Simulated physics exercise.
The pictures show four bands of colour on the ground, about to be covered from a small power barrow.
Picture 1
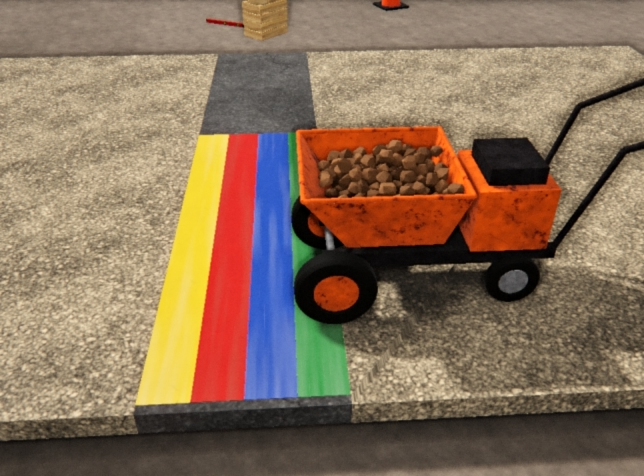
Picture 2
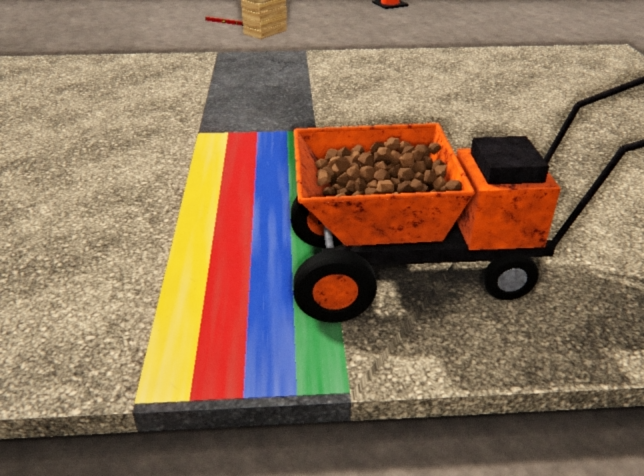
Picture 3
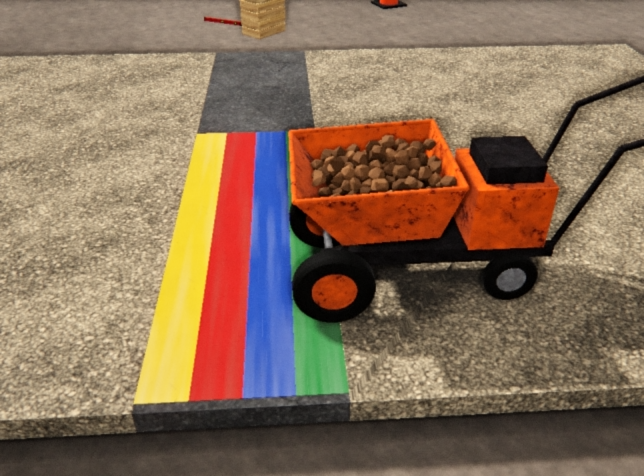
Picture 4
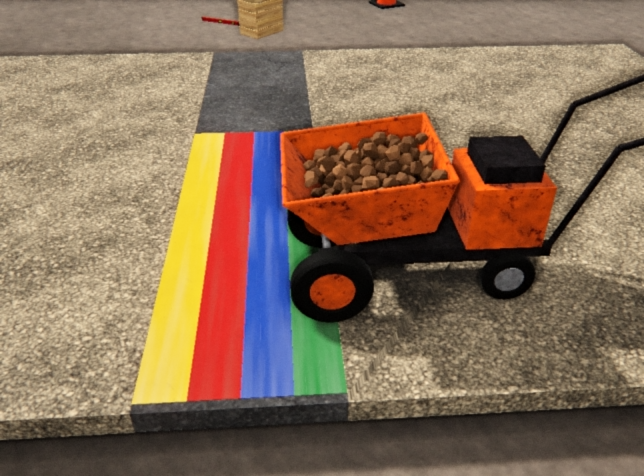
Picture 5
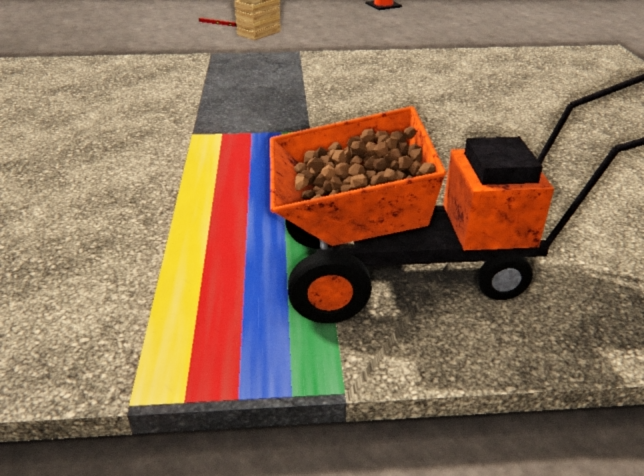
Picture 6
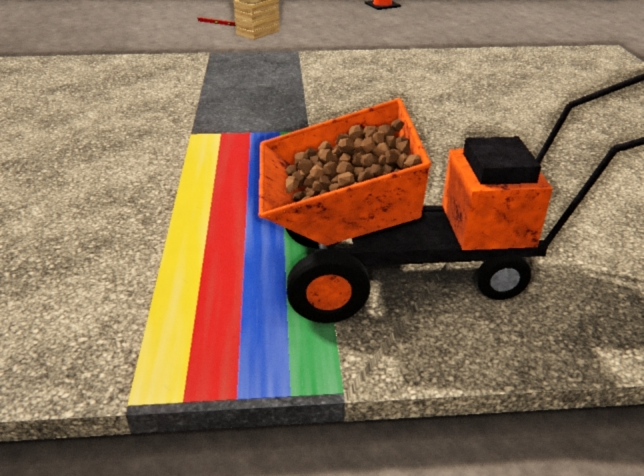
The orange skip of a small power barrow, heaped with brown lumps, starts level and tilts gradually toward the left, its right end rising away from the black chassis. Seen from slightly above, the barrow stands on speckled pale paving, its front wheel over the green band beside blue, red and yellow ones. The load stays heaped inside, while the view shifts very slightly.
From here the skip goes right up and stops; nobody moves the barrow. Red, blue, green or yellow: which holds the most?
The yellow strip carries the most.
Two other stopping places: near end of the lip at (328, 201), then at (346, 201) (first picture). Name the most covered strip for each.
At the first place the red one, at the second the strip in red.
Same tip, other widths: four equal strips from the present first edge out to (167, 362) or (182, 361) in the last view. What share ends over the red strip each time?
Roughly 0 per cent, and 0 per cent.
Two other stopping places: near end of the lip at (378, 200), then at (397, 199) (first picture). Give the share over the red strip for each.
First some 30, then 20 per cent.
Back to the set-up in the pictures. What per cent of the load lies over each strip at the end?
About: Green strip 0, blue strip 0, red strip 20, yellow strip 40 per cent.
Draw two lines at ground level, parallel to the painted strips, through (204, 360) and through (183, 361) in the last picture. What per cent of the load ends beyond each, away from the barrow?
First some 70, then 50 per cent.
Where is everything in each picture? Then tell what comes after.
The first picture shows lip of the skip (303, 202), level; top of the load (398, 173), clay clods; green strip (321, 351); blue strip (271, 353); red strip (222, 355); yellow strip (172, 357).
The second picture shows lip of the skip (301, 201), level; top of the load (396, 170).
The third picture shows lip of the skip (295, 203), tipped barely; top of the load (391, 168).
The fourth picture shows lip of the skip (285, 205), tipped a little; top of the load (382, 165).
The fifth picture shows lip of the skip (273, 210), tipped a little; top of the load (395, 156).
The sixth picture shows lip of the skip (262, 216), tipped clearly; top of the load (383, 150); green strip (313, 350); blue strip (264, 352); red strip (214, 355); yellow strip (164, 357).
Just after the last frame, skip tipped steeply; every one in the skip.
A moment on, skip tipped right over; the larger part in the skip; about a tenth over the red strip; about a tenth over the yellow strip; just a few falling; just a few off the paint.
Further on, skip tipped right over; roughly a quarter in the skip; roughly a quarter over the red strip; roughly a third over the yellow strip; roughly a quarter off the paint.
When it is over, skip tipped right over; roughly a quarter in the skip; not one over the green strip; not one over the blue strip; roughly a quarter over the red strip; roughly a third over the yellow strip; about a tenth off the paint.
